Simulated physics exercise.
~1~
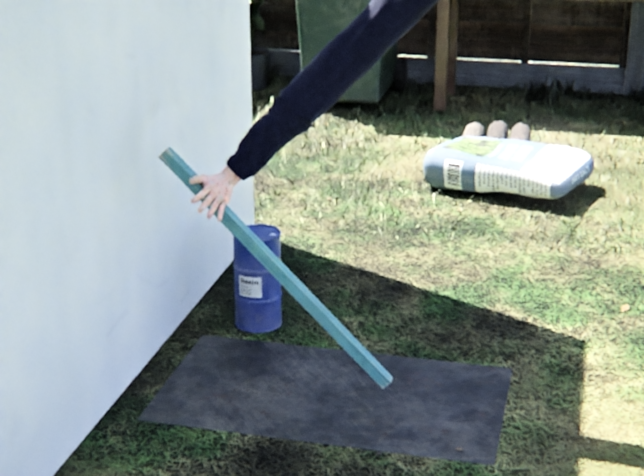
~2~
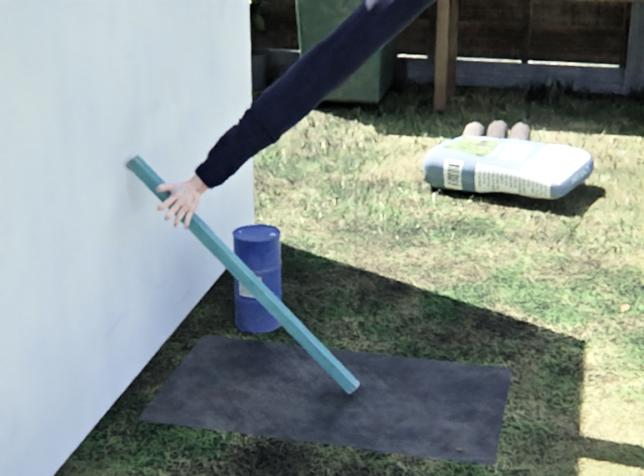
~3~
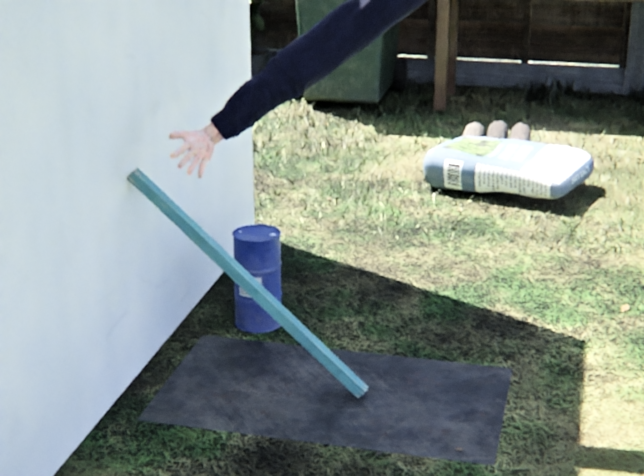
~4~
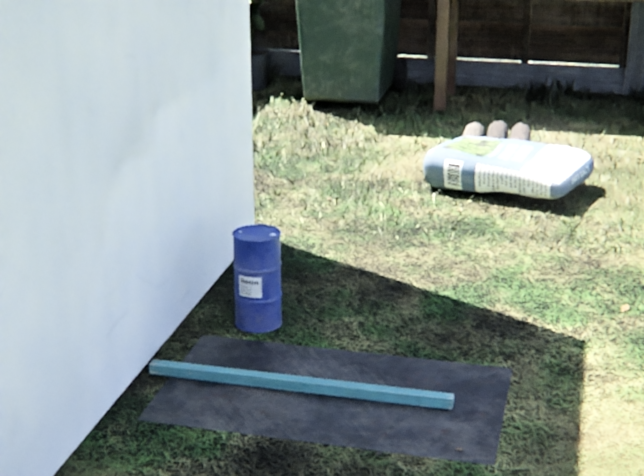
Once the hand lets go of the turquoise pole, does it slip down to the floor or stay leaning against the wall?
The turquoise pole slips down and ends up lying on the mat on the floor.
